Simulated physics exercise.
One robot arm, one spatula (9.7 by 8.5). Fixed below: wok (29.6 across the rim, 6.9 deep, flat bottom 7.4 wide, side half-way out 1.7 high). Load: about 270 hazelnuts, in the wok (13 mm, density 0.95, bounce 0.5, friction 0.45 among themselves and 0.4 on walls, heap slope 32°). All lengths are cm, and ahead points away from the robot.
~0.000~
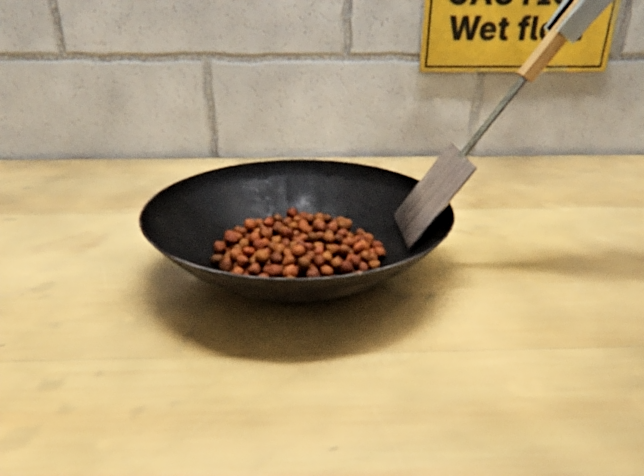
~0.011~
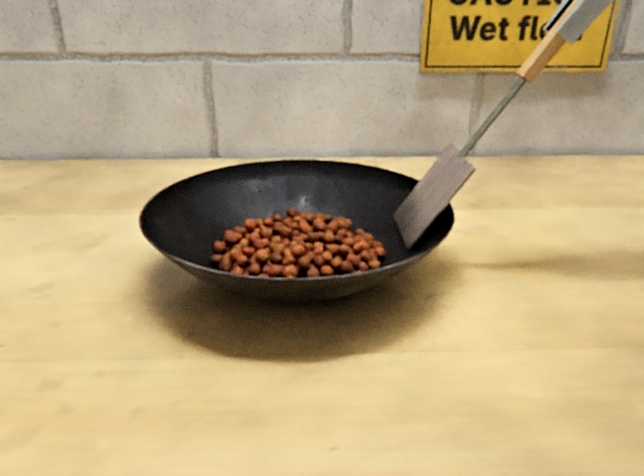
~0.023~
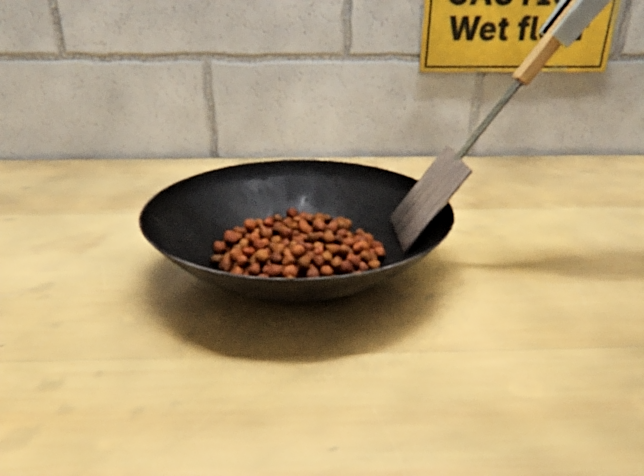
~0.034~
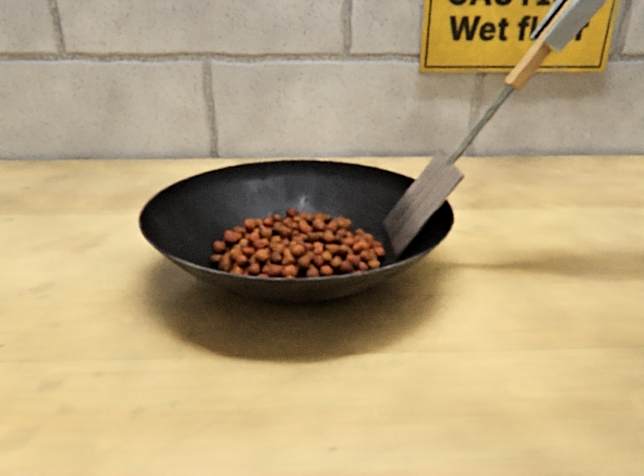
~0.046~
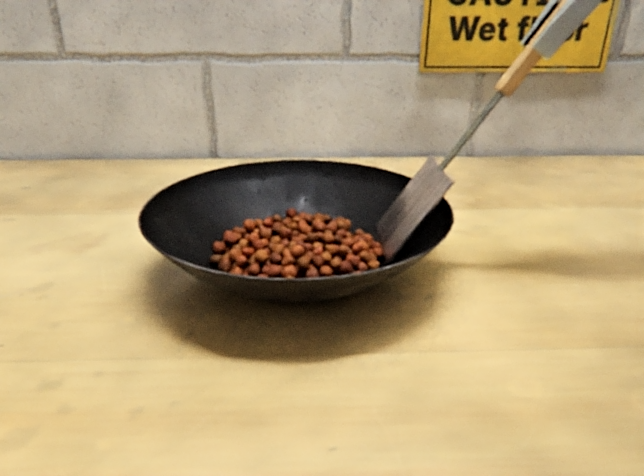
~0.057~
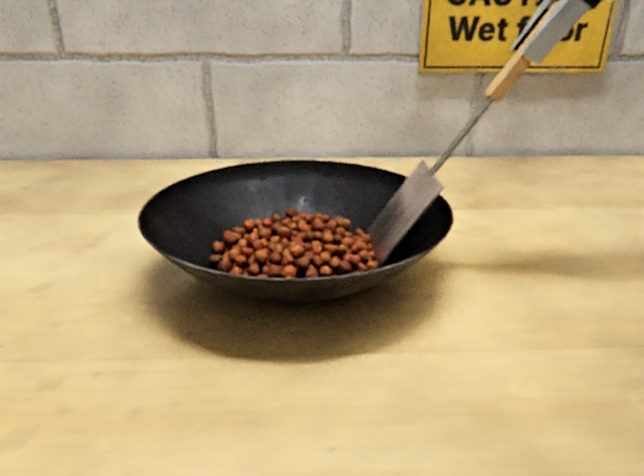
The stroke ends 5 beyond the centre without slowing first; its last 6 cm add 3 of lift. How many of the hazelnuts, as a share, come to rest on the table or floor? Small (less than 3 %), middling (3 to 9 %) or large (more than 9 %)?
On the table or floor the share is small, less than 3 %.
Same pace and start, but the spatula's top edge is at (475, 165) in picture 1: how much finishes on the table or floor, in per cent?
About 0 per cent.
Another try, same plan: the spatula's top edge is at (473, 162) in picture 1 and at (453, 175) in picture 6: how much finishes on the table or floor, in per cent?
Some 0 per cent.
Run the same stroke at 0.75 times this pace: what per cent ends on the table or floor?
About 0 per cent.
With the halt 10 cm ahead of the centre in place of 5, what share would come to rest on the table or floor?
In that case some 25 per cent.
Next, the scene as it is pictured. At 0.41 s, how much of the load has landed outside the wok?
About 0 per cent.
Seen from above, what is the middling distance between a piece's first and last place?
Roughly 5 cm.
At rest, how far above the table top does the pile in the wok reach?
About 6.0 cm.
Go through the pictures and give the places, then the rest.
The first frame shows spatula top edge at (463, 154), sloping 56°; upper third of the load around (301, 242), from x 215 to 380, top at y 215; 273 in the wok.
The second frame shows spatula top edge at (463, 155), sloping 56°; upper third of the load around (301, 242), from x 215 to 380, top at y 215.
The third frame shows spatula top edge at (459, 157), sloping 56°; upper third of the load around (301, 243), from x 215 to 380, top at y 215.
The fourth frame shows spatula top edge at (451, 162), sloping 56°; upper third of the load around (301, 243), from x 215 to 380, top at y 215.
The fifth frame shows spatula top edge at (442, 167), sloping 56°; upper third of the load around (300, 243), from x 215 to 380, top at y 215.
The sixth frame shows spatula top edge at (433, 172), sloping 56°; upper third of the load around (301, 243), from x 215 to 375, top at y 215; 273 in the wok.
After 0.12 s, sloping 56°, highest piece 5 above the table; 273 in the wok.
After 0.18 s, sloping 56°, highest piece 6 above the table; 273 in the wok.
After 0.41 s, sloping 56°, highest piece 7 above the table; 273 in the wok.
After 1.46 s, sloping 56°, highest piece 5 above the table; 273 in the wok.
At rest, 273 in the wok. That is 0 % on the table or floor.
